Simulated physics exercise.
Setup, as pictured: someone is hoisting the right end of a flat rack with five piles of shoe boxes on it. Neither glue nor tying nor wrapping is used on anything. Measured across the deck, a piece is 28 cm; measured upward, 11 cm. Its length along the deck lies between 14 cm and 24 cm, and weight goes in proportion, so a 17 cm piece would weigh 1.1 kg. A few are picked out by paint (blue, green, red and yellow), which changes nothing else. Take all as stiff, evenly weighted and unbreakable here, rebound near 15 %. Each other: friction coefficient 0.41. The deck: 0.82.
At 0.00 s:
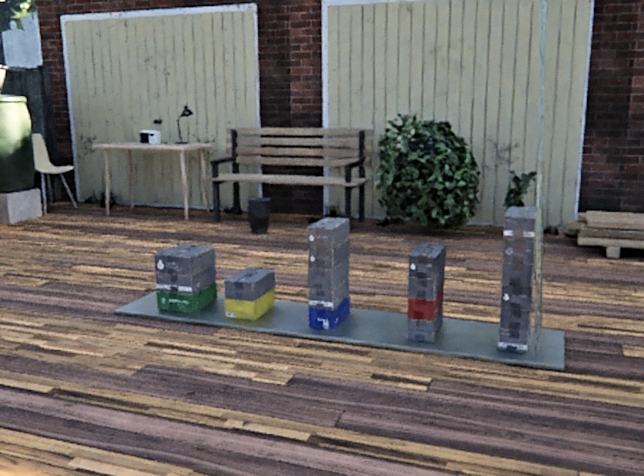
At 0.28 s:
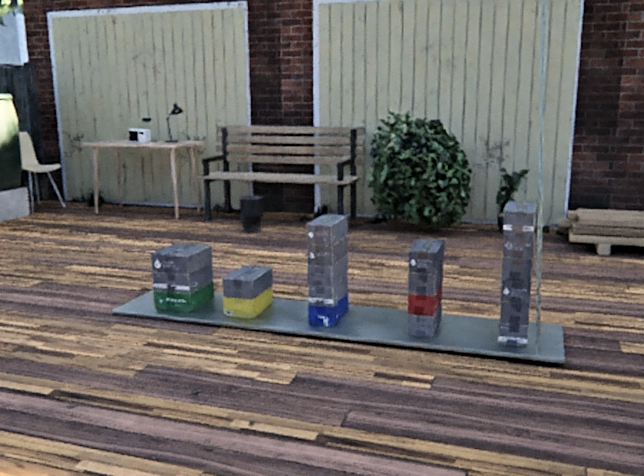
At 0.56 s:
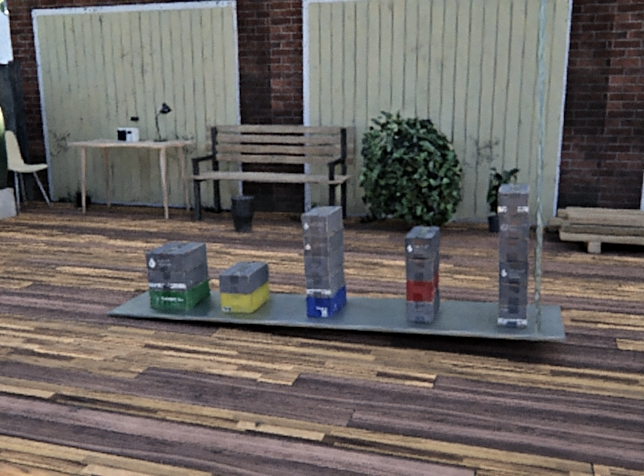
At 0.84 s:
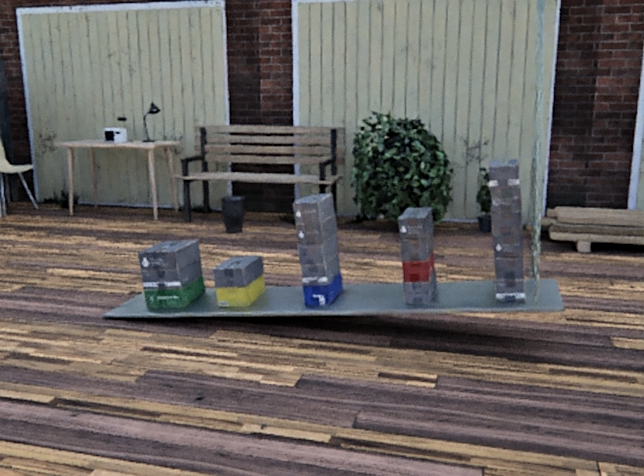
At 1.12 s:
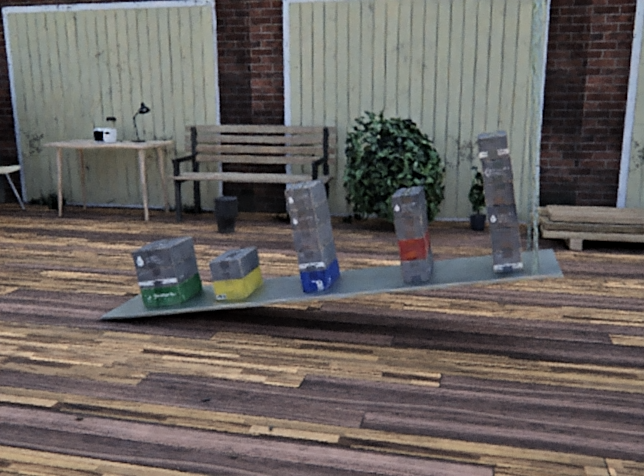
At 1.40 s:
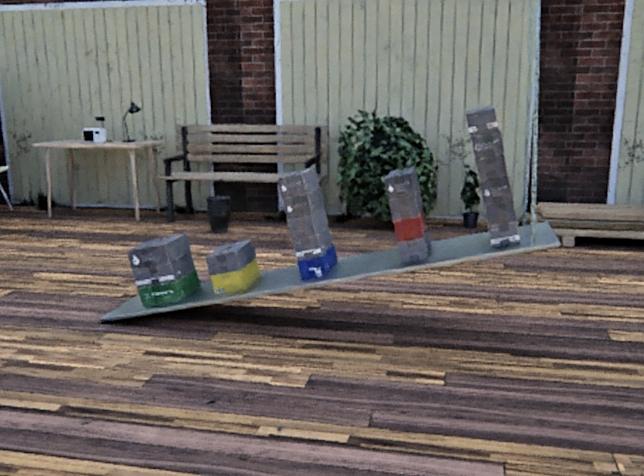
A flat grey-green board carrying five stacks of boxes lies on a striped wooden deck, seen from the front and slightly above, before pale panels, brick, a bench, a table and a bush. From left stand a low green-based stack, a lower yellow-based one, a tall blue-based one, a red-banded one and a tall grey one. The board's right end rises steadily, the stacks tilting leftward with it, while the camera shifts slightly.
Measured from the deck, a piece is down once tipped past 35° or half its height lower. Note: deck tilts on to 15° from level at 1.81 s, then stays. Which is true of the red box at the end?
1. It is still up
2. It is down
The answer is 2.
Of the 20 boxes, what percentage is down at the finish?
Close to 85 per cent of them.
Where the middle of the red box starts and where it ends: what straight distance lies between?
It ends some 50 cm from where it began.
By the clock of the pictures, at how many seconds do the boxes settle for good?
Somewhere near 4.5 seconds.
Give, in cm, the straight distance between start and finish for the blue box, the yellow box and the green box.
The blue one ends around 40 cm from its start, the yellow one around 20 cm and the green one around 10 cm.
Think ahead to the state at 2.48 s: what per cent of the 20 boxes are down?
By then, 70 per cent.
After 2.02 s, slope 15°; 5 of the 20 boxes down; red box unmoved; blue box leaning 16°.
After 2.48 s, slope 15°; 14 of the 20 boxes down; red box on its side; blue box on its side.
At rest (4.5 s), slope 15°; 17 of the 20 boxes down; red box on its side; blue box on its side; yellow box shifted 14 mm. As the last picture would show them, middles, red box near (343, 245), blue box near (278, 256).
